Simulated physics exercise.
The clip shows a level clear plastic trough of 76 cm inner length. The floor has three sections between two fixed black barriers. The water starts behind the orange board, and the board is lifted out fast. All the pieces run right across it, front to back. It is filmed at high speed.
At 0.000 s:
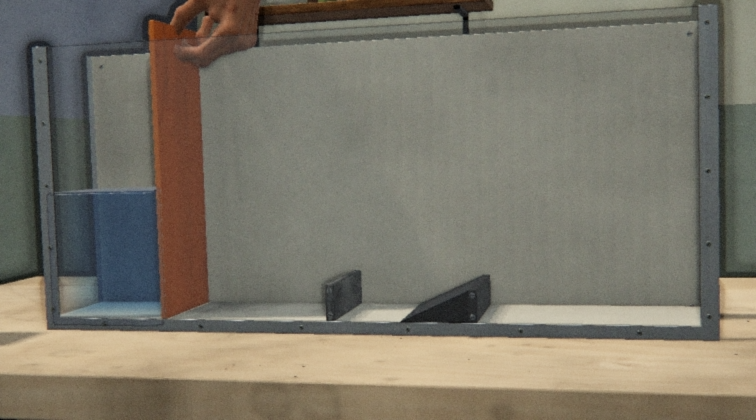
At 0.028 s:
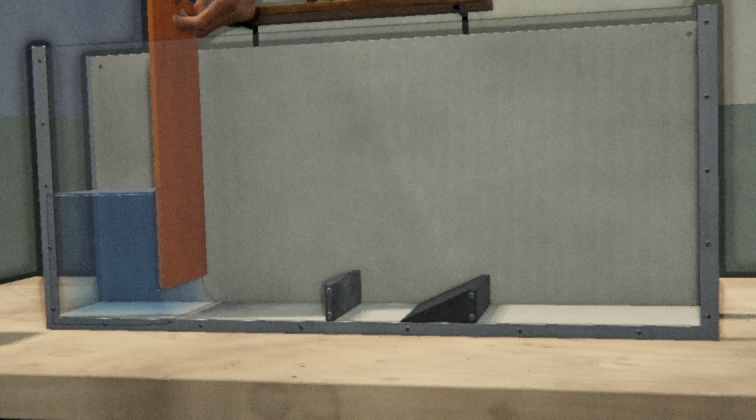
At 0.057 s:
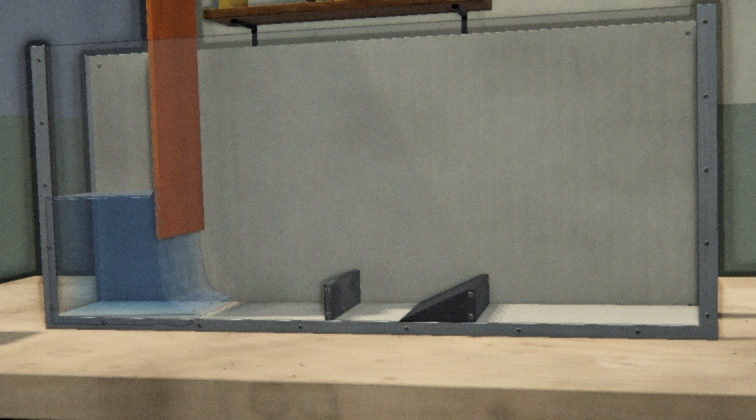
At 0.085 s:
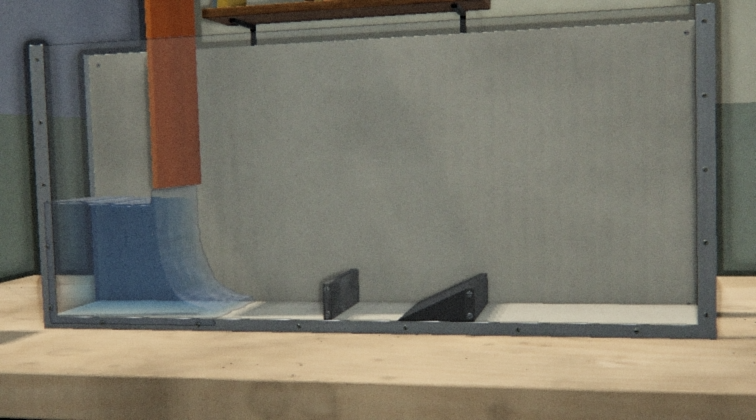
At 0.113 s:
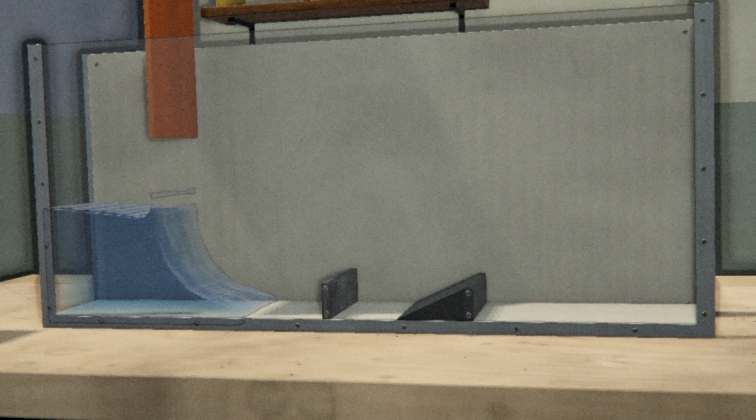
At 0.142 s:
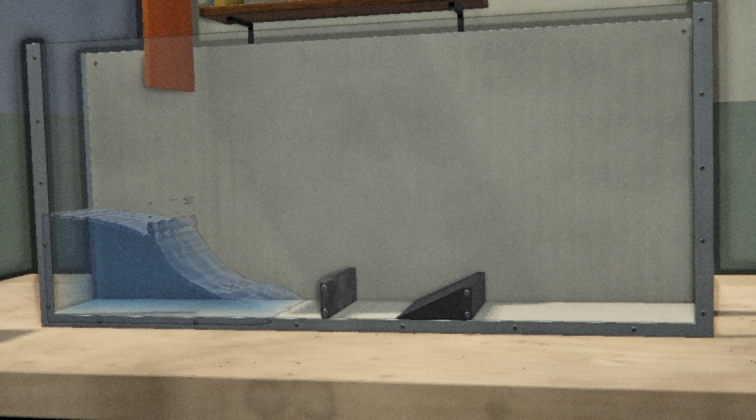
A hand pulled an orange board straight up out of a clear trough, and the blue water behind it slumped and spread right along the floor toward two dark barriers, its left side sinking slightly.
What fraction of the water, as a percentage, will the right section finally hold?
Roughly 26 per cent ends in the right section.
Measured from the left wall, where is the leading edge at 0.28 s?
Roughly 38 cm out.
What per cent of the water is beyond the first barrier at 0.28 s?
Some 8 per cent.
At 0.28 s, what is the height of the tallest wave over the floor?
Roughly 15.0 cm up.
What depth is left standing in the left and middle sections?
About 3.5 cm and 3.5 cm.
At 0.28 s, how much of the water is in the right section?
Near 0 in a hundred.
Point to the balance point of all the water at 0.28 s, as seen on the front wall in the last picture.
Around (183, 285).
By 0.28 s 92 per cent is still short of the first barrier, 0 is over the second.
By 0.49 s 67 per cent is still short of the first barrier, 4 is over the second.
By 0.87 s 56 per cent is still short of the first barrier, 25 is over the second.
At rest it is 55 per cent left, 19 middle, 25 right.
